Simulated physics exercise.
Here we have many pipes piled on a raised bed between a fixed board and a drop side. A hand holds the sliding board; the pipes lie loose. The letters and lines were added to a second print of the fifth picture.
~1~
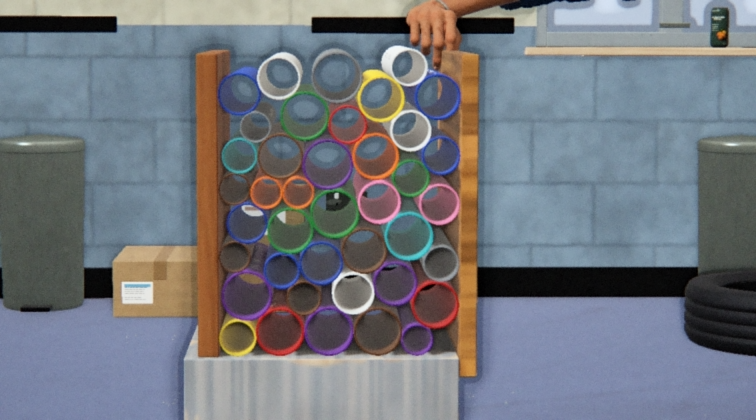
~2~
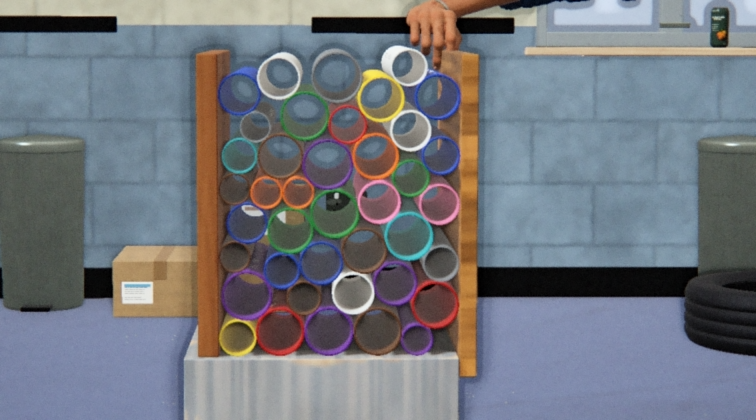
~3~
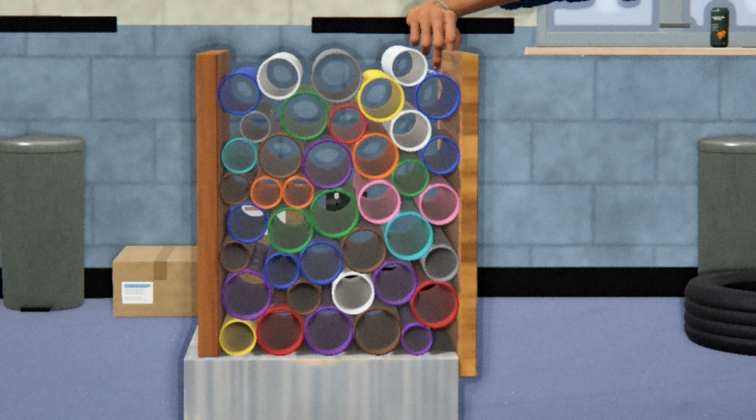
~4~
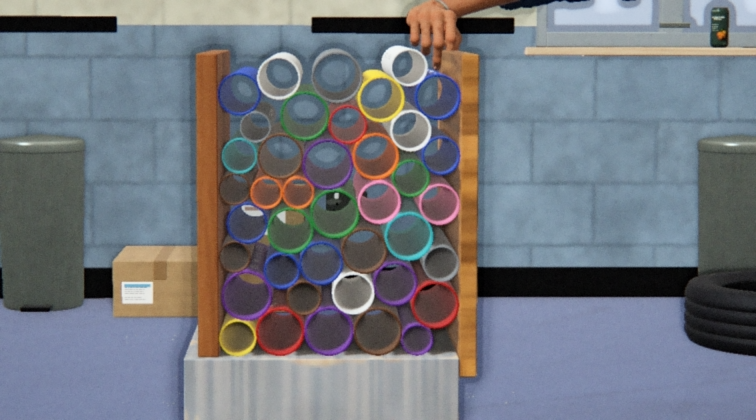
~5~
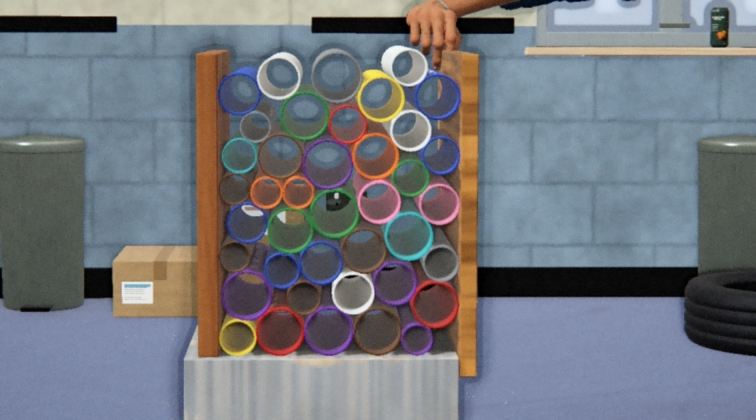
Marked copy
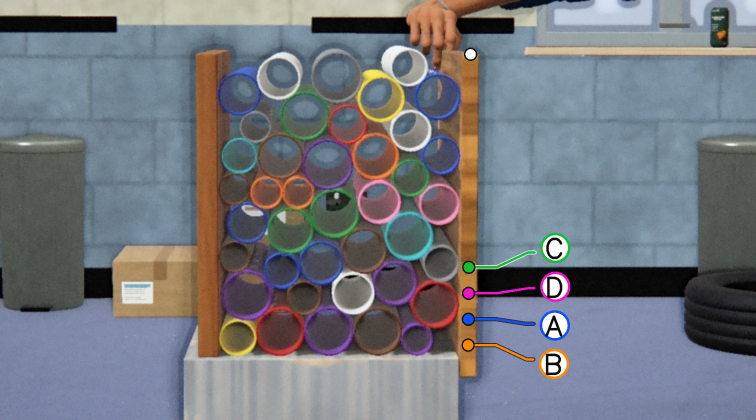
At first, a hand rests at the top of the right wooden board, beside a stack of loose, colourful pipes piled between two upright boards on a grey block. The hand then stays in place, and through to the end the pipes and boards show no visible movement.
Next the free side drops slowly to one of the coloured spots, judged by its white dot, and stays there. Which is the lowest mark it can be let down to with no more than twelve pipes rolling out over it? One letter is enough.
It can be let down to C.
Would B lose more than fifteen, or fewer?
At B, more than fifteen.
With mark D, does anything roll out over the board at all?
At D: Yes.
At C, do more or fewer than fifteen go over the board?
At C, fewer than fifteen.
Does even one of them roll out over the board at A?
Yes, at A.
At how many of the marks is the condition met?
The number is one.
On the marked copy, A at (469, 319); B at (468, 345); C at (469, 267); D at (469, 293); the white dot at (471, 54).
Following C. Soon after the start, top of the board (460, 145).
Later, top of the board (460, 242).
In the end, top of the board (459, 266), ten out over the board.
As for the rest, A more than twelve out over the board; B more than twelve out over the board; D more than twelve out over the board.
